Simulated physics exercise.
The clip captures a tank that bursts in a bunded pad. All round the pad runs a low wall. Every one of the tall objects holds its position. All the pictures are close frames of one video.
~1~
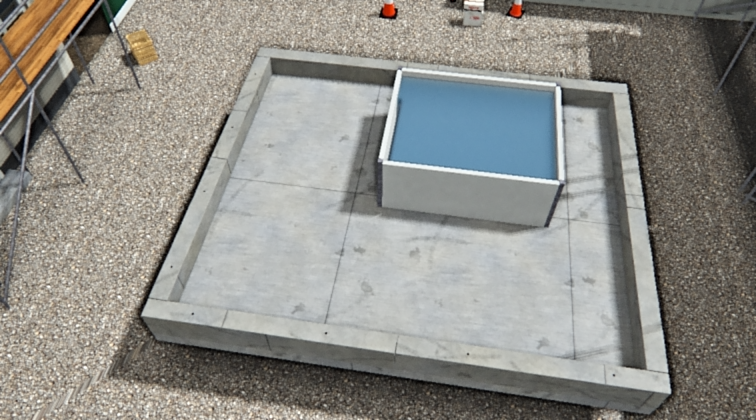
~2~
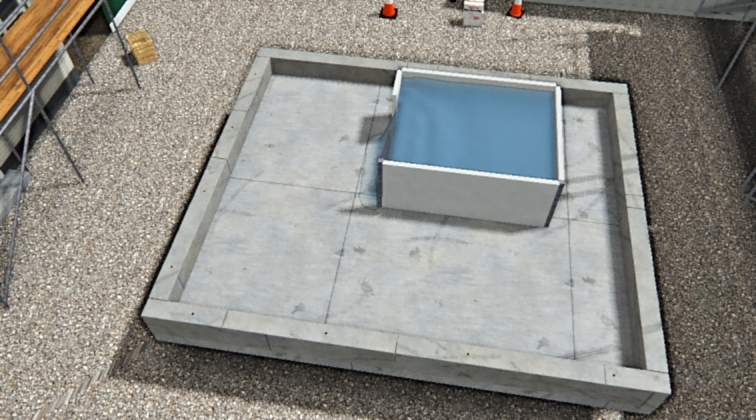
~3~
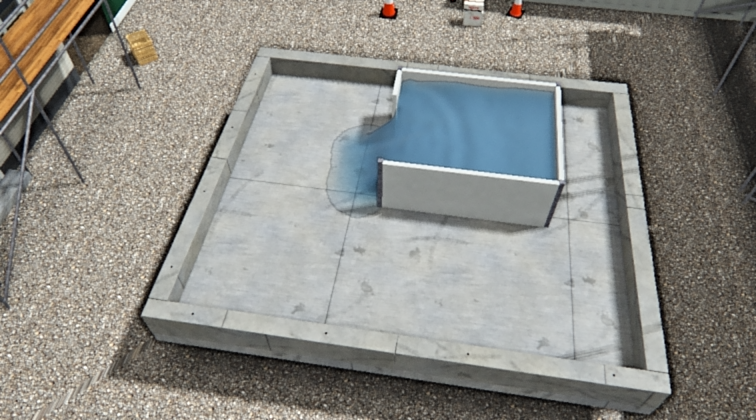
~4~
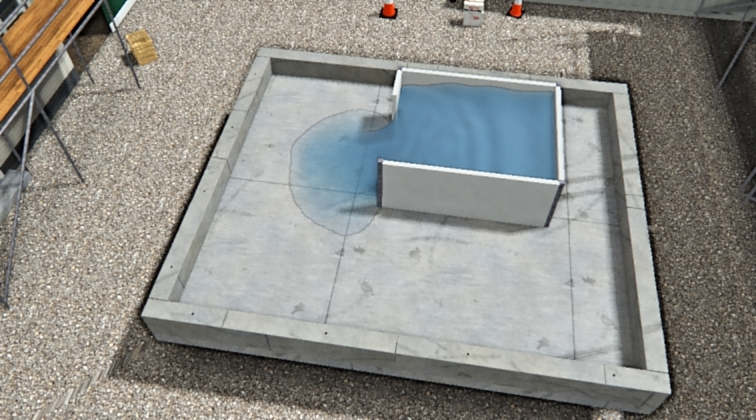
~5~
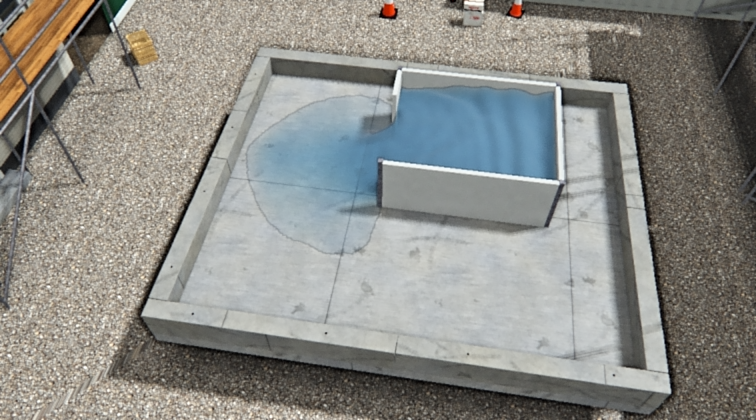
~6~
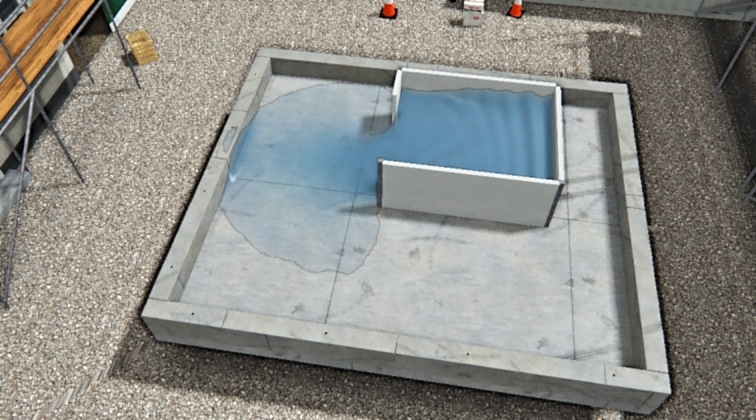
On a concrete pad ringed by a low wall, a white rectangular tank stands full of still blue water. Its left side opens and water pours out through the gap, spreading leftward across the pad in a widening rounded sheet until it reaches the left wall, while ripples cross the tank.
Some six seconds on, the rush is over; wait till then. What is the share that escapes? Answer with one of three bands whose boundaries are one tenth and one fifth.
The share is below one tenth.
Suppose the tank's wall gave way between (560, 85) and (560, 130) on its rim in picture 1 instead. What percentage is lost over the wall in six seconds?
Estimate: 14 %.
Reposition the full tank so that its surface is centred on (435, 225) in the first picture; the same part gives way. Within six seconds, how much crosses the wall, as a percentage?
Estimated share: Around 12 %.
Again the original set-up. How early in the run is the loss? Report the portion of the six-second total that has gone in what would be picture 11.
Roughly 15 %.
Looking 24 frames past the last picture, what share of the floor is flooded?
It comes to roughly 95 in a hundred.
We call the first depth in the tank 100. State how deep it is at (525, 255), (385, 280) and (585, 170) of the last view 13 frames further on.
The three come to some 0, 0 and 0 per cent respectively.
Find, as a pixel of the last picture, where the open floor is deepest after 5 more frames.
Roughly at pixel (233, 173).
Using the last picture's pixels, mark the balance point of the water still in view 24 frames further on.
Centre point: Around (375, 187).
A moment on, water covers 35 % of the floor; the low wall has let 0 % over.
Next, water covers 35 % of the floor; the low wall has let 1 % over.
Then, water covers 45 % of the floor; the low wall has let 5 % over.
Later, water covers 75 % of the floor; the low wall has let 7 % over.
In the end, water covers 80 % of the floor; the low wall has let 7 % over.
